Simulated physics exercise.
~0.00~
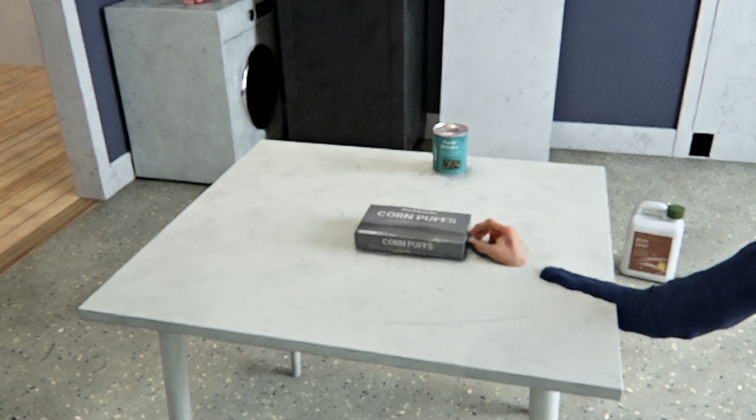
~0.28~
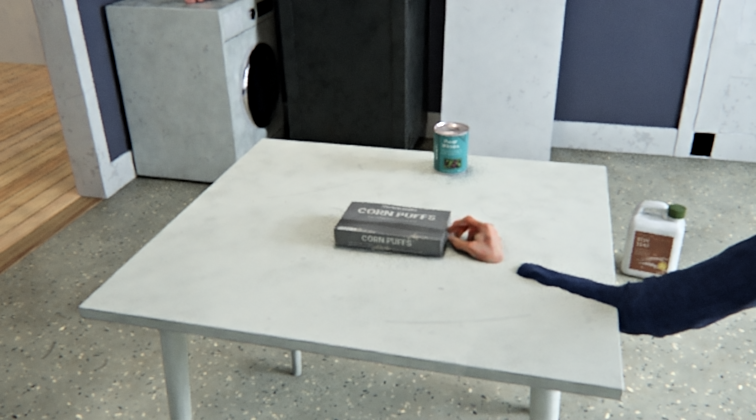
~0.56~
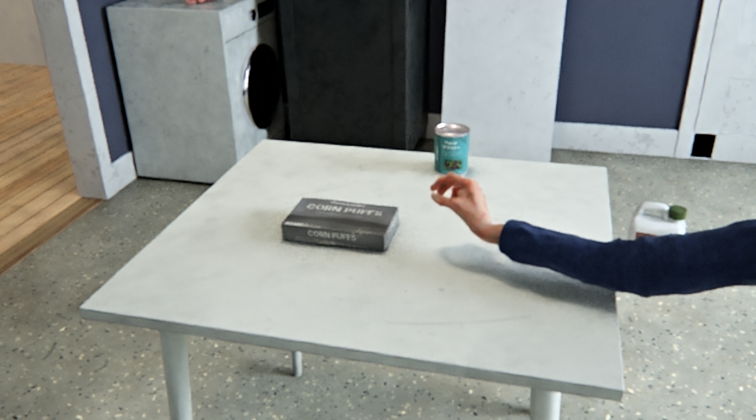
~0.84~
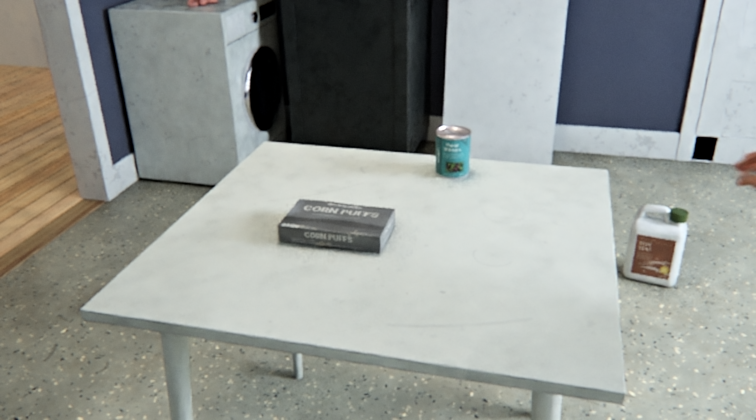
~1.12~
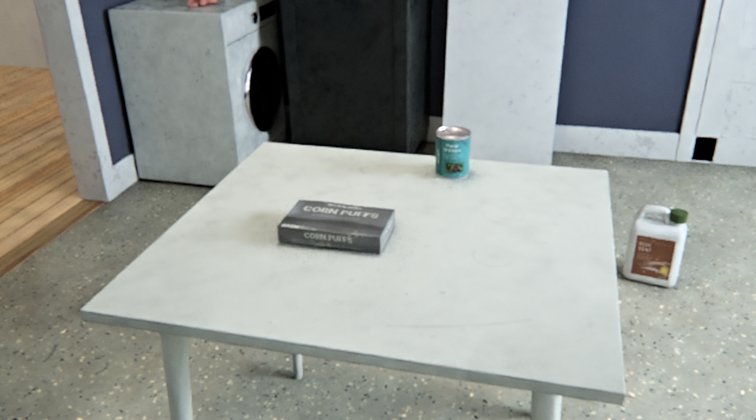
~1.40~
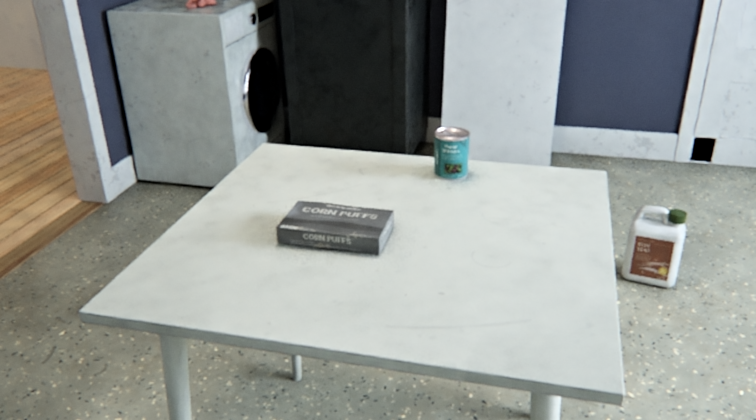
A hand in a dark blue sleeve reaches in from the right over a pale square table, seen from slightly above by a gently swaying camera. It touches the right end of a flat grey packet of corn puffs, while a turquoise tin stands near the back edge. Behind are a washing machine and a dark cabinet, and a white jug with a green cap sits on the speckled floor at right. The hand pushes the packet left, then lets go and withdraws. The packet comes to rest left of centre, still on the table, and the tin never moves.
